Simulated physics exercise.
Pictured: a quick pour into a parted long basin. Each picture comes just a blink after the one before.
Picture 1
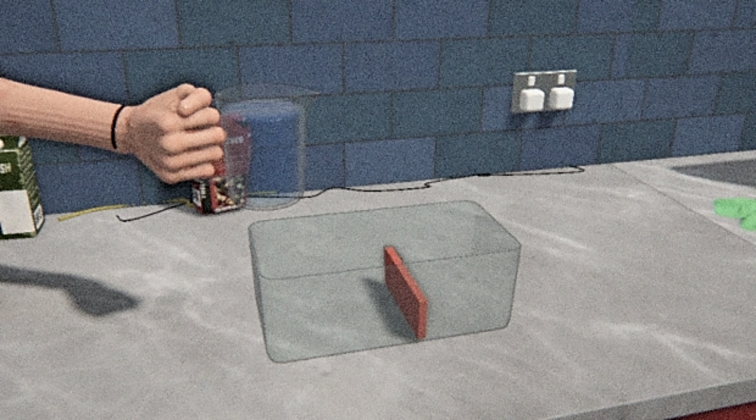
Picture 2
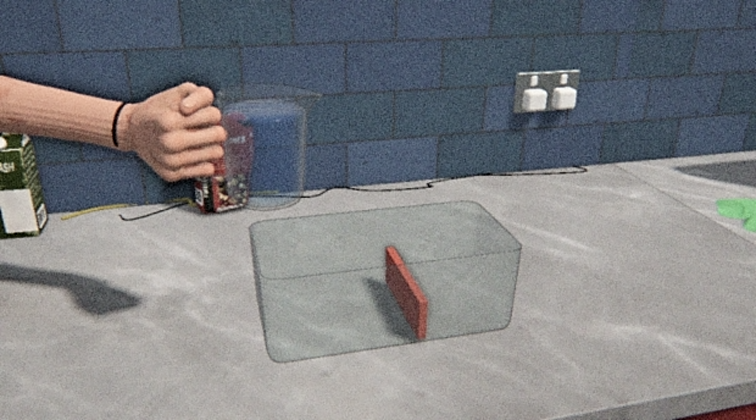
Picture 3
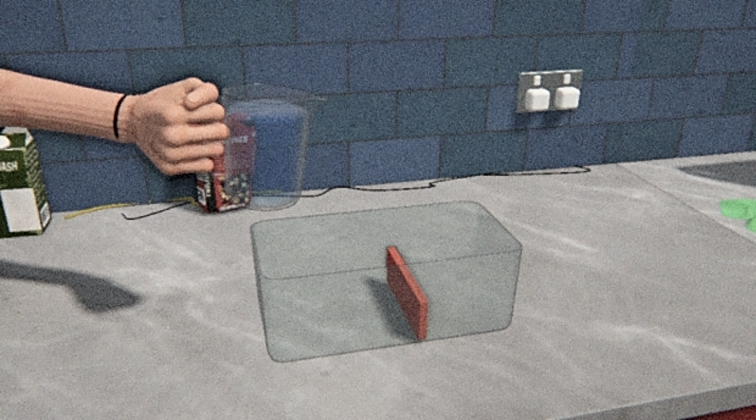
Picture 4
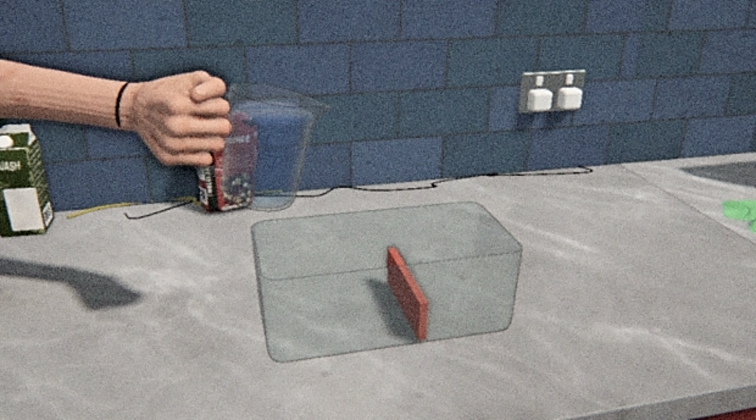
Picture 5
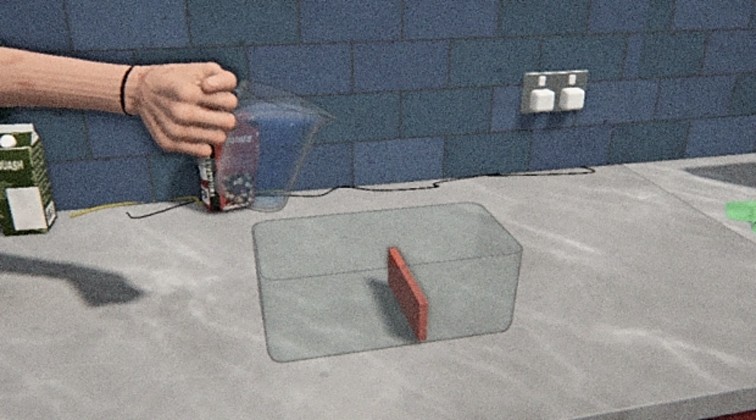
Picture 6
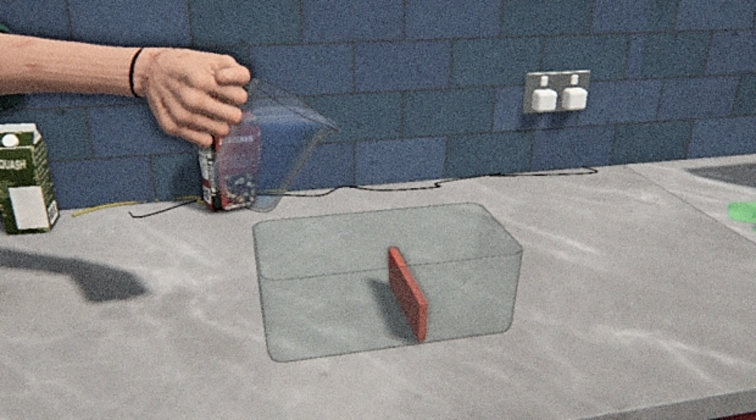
On a kitchen worktop, a hand tilts a clear jug rightward, steadily steeper, behind a clear long basin with a red divider.
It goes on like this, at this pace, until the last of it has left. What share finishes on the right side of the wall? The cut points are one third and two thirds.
The portion right of the wall will fail to reach one third.
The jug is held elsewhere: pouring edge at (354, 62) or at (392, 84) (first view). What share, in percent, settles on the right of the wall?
One after the other: 50 %, 95 %.
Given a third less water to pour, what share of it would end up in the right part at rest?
Roughly 5 in a hundred.
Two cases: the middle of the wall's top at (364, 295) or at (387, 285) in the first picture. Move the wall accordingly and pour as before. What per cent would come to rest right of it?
Respectively 75 and 20 per cent, approximately.
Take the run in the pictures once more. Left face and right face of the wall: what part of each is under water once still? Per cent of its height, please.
On the left 40 %, on the right 0 %.
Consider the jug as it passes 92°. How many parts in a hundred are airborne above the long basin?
About 20 per cent.
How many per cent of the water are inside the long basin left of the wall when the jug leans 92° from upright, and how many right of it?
Left side 15 in a hundred, right side 0 in a hundred.
A moment on, the jug is tipped on its side and 62 per cent is still to pour, 17 is left of the wall and 0 right of it.
Next, the jug is tipped right over and 15 per cent is still to pour, 68 is left of the wall and 0 right of it.
Then the jug is tipped right over and 1 per cent is still to pour, 90 is left of the wall and 2 right of it.
Later the jug is tipped right over and 0 per cent is still to pour, 93 is left of the wall and 3 right of it.
Finally, 93 per cent lies left of the wall, 3 right of it and 4 outside.
